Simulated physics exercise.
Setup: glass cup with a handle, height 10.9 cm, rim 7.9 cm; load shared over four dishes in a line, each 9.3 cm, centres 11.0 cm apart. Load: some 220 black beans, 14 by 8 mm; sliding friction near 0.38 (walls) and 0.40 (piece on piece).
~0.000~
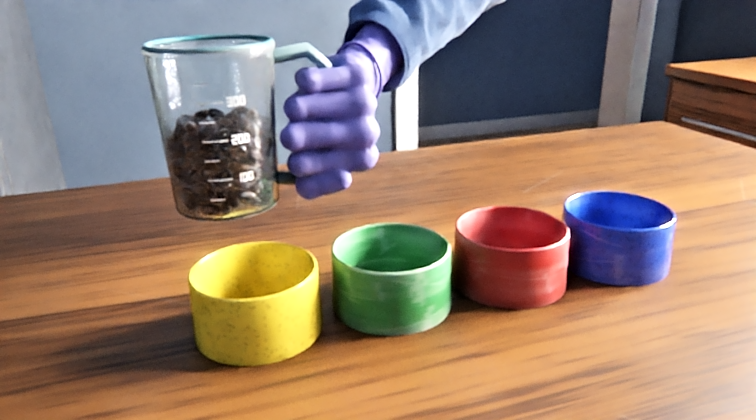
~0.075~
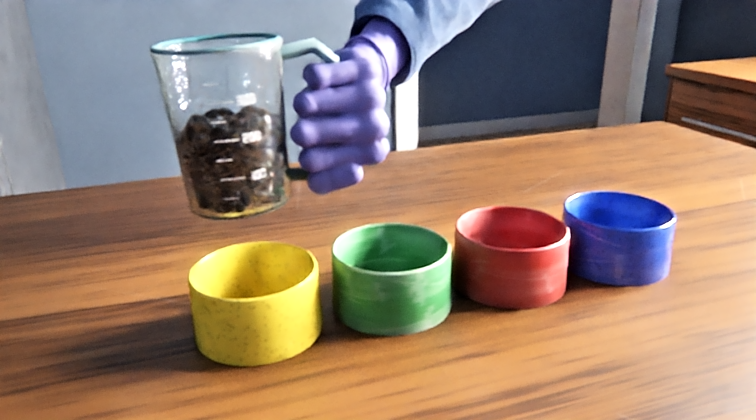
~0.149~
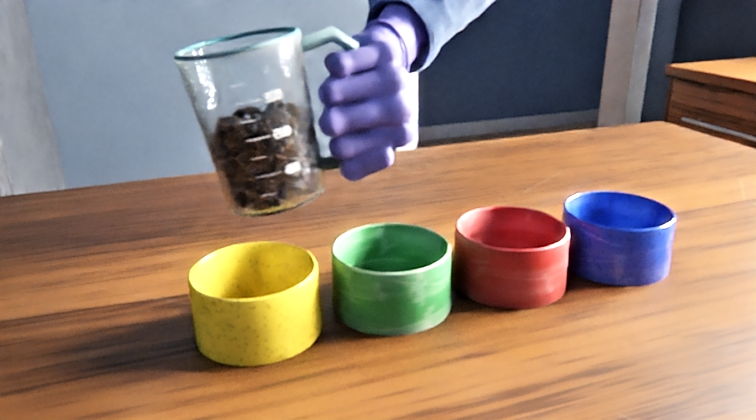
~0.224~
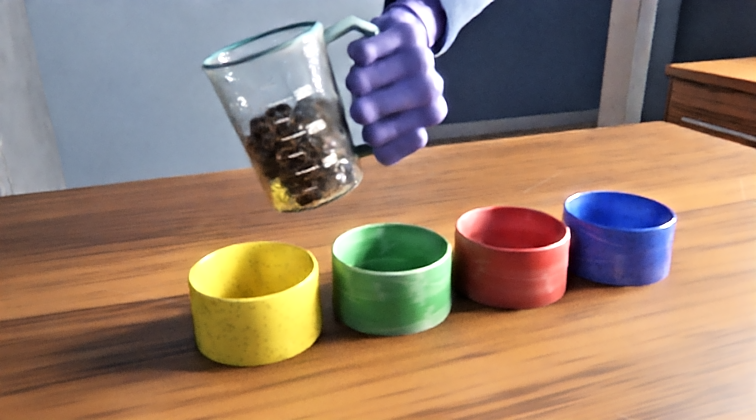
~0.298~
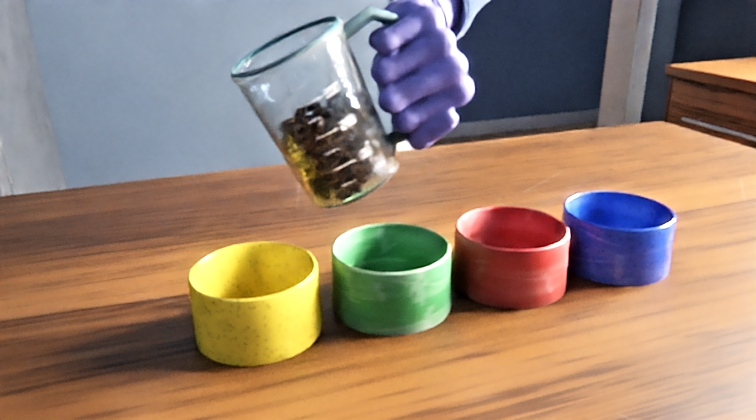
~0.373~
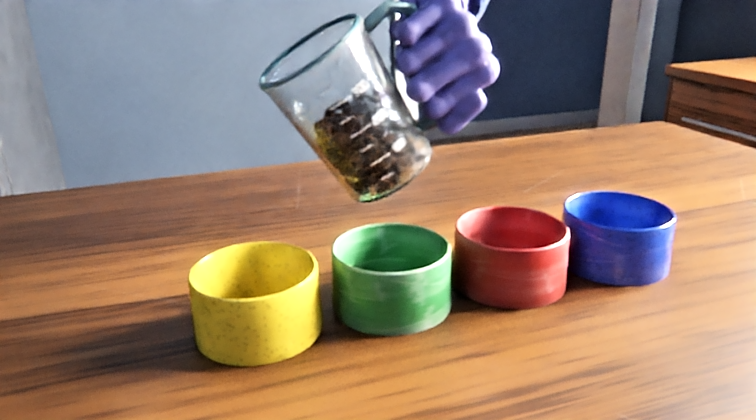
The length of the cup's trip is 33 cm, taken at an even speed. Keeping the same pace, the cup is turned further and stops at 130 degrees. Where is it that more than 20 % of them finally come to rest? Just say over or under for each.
Red: I'd say it gets more than a fifth; blue: I'd say it gets a fifth at most; green: I'd say it gets a fifth at most; yellow: I'd say it gets a fifth at most; counter: I'd say it gets more than a fifth.
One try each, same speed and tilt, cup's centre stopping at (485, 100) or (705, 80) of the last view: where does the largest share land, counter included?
The winner: Green, then blue.
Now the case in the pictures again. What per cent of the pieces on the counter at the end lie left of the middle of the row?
Fraction on that side: Around 0 %.
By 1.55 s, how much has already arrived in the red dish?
Share at that time: Approx. 40 per cent.
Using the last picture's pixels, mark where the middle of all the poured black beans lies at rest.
Resting centre estimate: Around (530, 265).
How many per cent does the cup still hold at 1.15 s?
Roughly 95 percent.
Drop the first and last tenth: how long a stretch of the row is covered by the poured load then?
Length: About 11 cm.
After 0.84 s, tilt 79 degrees; cup holds 100 %.
Then, at 1.15 s, tilt 110 degrees; cup holds 95 %, red 5 %.
After 1.55 s, tilt 130 degrees; cup holds 5 %, red 40 %, blue 5 %.
At rest (2.9 s), red 50 %, blue 5 %, green 0 %, yellow 0 %, counter 45 %.
